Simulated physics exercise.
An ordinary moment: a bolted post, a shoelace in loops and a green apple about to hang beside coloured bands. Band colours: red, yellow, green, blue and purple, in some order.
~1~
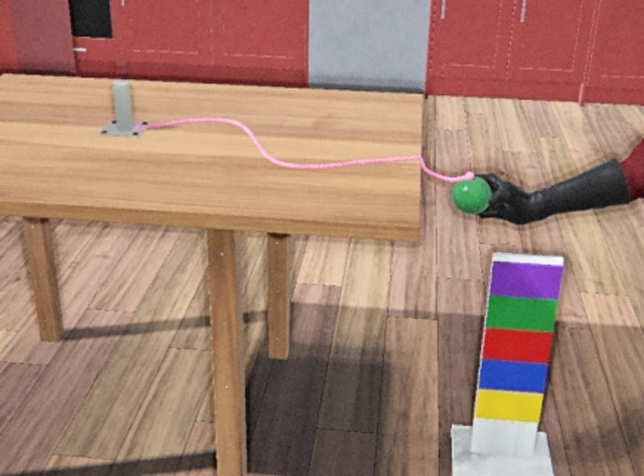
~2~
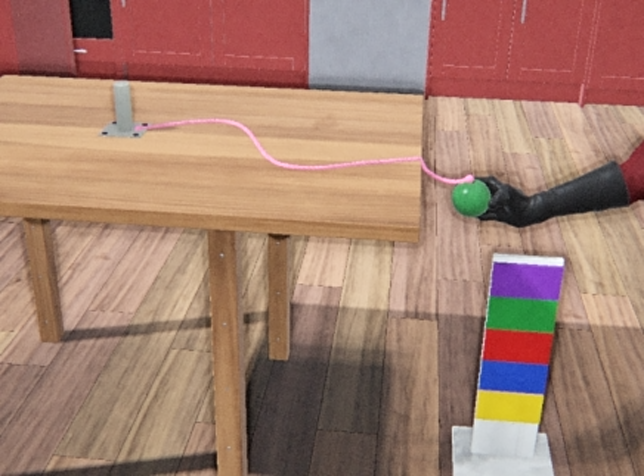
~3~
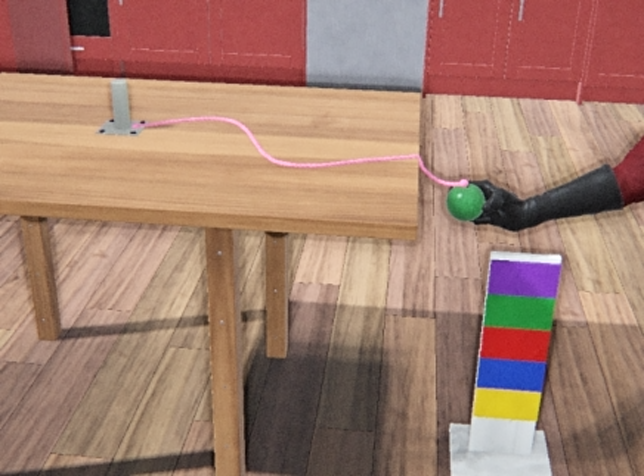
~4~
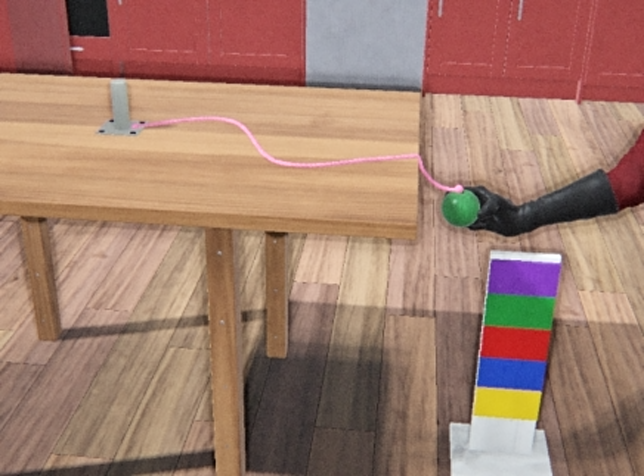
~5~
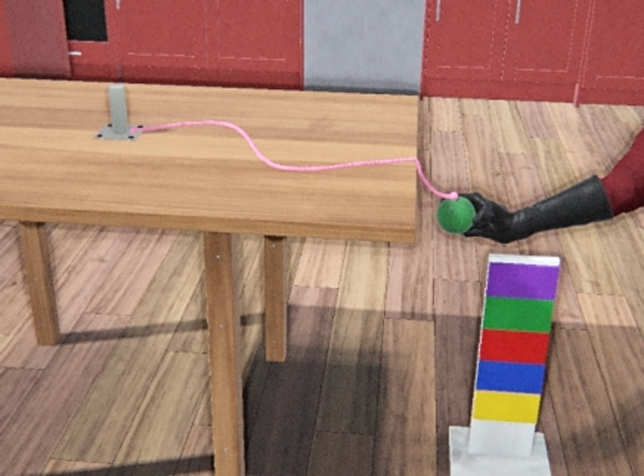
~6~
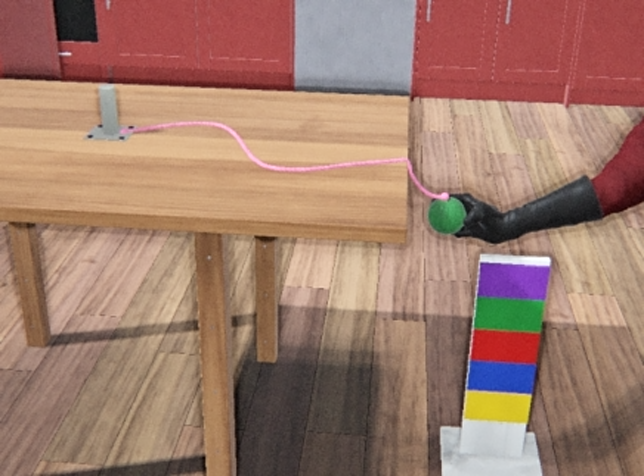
At a wooden table's edge, a black-gloved hand slightly lowering a green ball on a pink cord, beside upright coloured bands.
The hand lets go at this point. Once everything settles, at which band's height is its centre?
Its centre settles level with the green band.
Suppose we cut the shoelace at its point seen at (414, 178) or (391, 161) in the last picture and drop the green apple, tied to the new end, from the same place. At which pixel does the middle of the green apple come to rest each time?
Taking them in turn, near (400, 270) and near (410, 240).
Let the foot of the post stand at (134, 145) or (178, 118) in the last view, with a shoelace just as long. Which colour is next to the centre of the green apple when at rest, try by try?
Trial 1 - red; trial 2 - red.
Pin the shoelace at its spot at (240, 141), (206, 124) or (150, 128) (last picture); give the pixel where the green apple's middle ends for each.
Near (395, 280), then (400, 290), then (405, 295).
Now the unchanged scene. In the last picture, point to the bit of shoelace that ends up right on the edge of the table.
The one at (332, 167).
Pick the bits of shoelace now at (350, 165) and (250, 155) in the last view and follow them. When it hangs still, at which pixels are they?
They end up at (408, 183) and (314, 149).
Soon after, apple near (432, 306); level with green.
Then, apple near (368, 297); level with green.
Further on, apple near (407, 304); level with green.
At rest, apple near (405, 304); level with green. At green.
